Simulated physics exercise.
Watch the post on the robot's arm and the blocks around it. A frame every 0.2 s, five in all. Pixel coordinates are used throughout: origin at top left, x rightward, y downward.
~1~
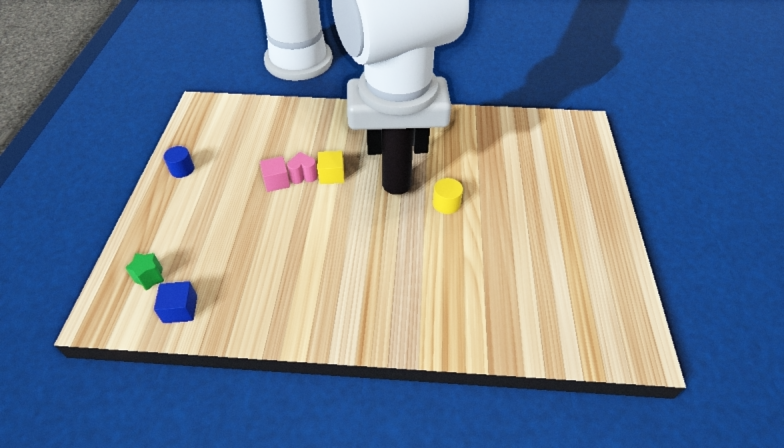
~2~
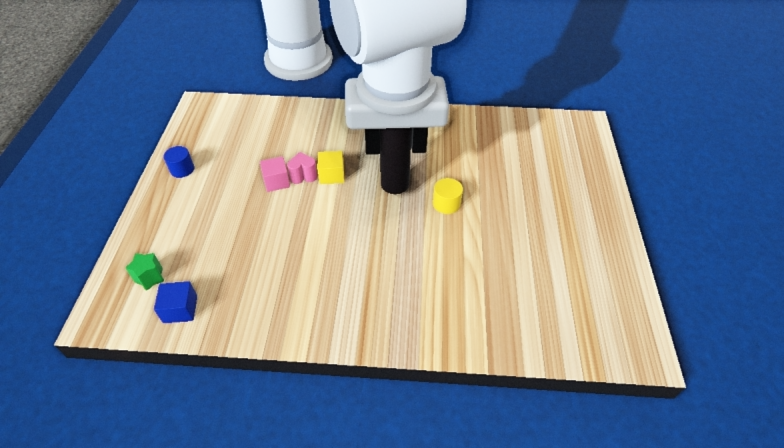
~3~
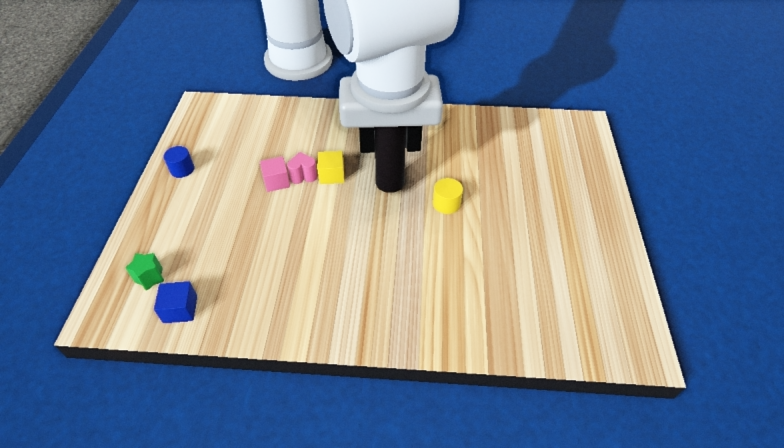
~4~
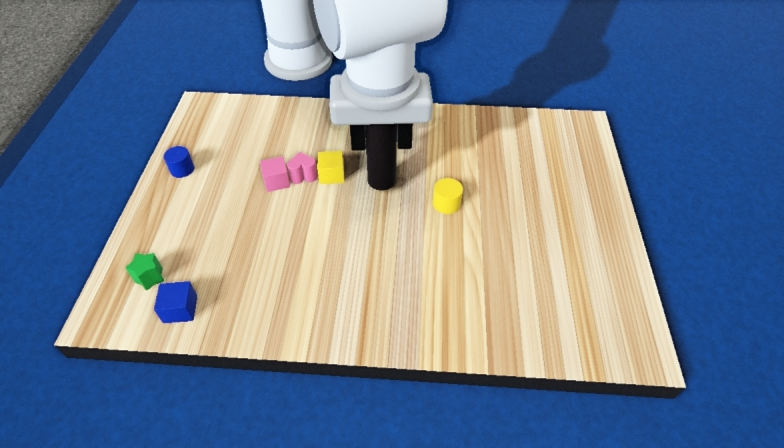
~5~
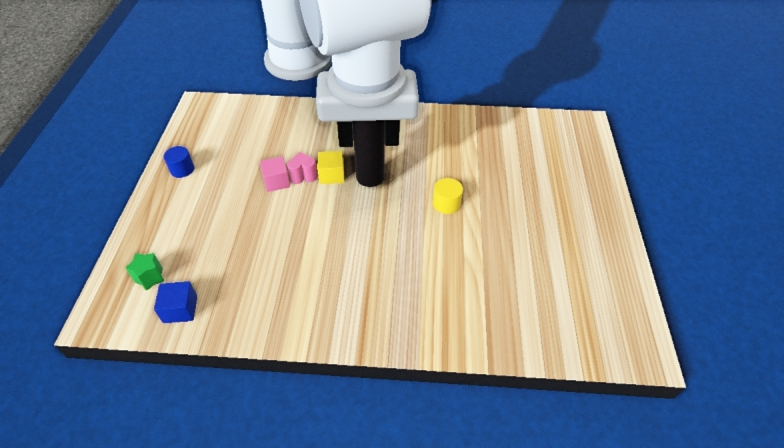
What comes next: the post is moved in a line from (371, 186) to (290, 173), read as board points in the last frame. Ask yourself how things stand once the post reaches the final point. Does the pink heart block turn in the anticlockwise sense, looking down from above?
Yes, it checks out.
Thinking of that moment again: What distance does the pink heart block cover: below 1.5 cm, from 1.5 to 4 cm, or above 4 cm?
Displaced more than 4 cm.
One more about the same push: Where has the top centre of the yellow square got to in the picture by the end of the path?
Around pixel (302, 141).
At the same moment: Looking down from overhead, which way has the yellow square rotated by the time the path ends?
Spin direction: Clockwise.
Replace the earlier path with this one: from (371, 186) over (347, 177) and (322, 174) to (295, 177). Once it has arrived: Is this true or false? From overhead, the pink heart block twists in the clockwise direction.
My answer: False.
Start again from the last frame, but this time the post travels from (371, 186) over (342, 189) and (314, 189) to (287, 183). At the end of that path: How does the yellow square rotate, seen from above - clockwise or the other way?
Clockwise.
On the path given first. One third of the way, post (342, 173); pink square (269, 167); pink heart block (292, 156), turned 30° anticlockwise; yellow square (321, 155), turned 35° clockwise.
Two thirds of the way, post (315, 169); pink square (269, 167); pink heart block (285, 151), turned 90° anticlockwise; yellow square (306, 145), turned 75° clockwise.
At the end, post (289, 165); pink square (263, 167), turned 20° anticlockwise; pink heart block (272, 145), turned 60° anticlockwise; yellow square (302, 141), turned 100° clockwise.
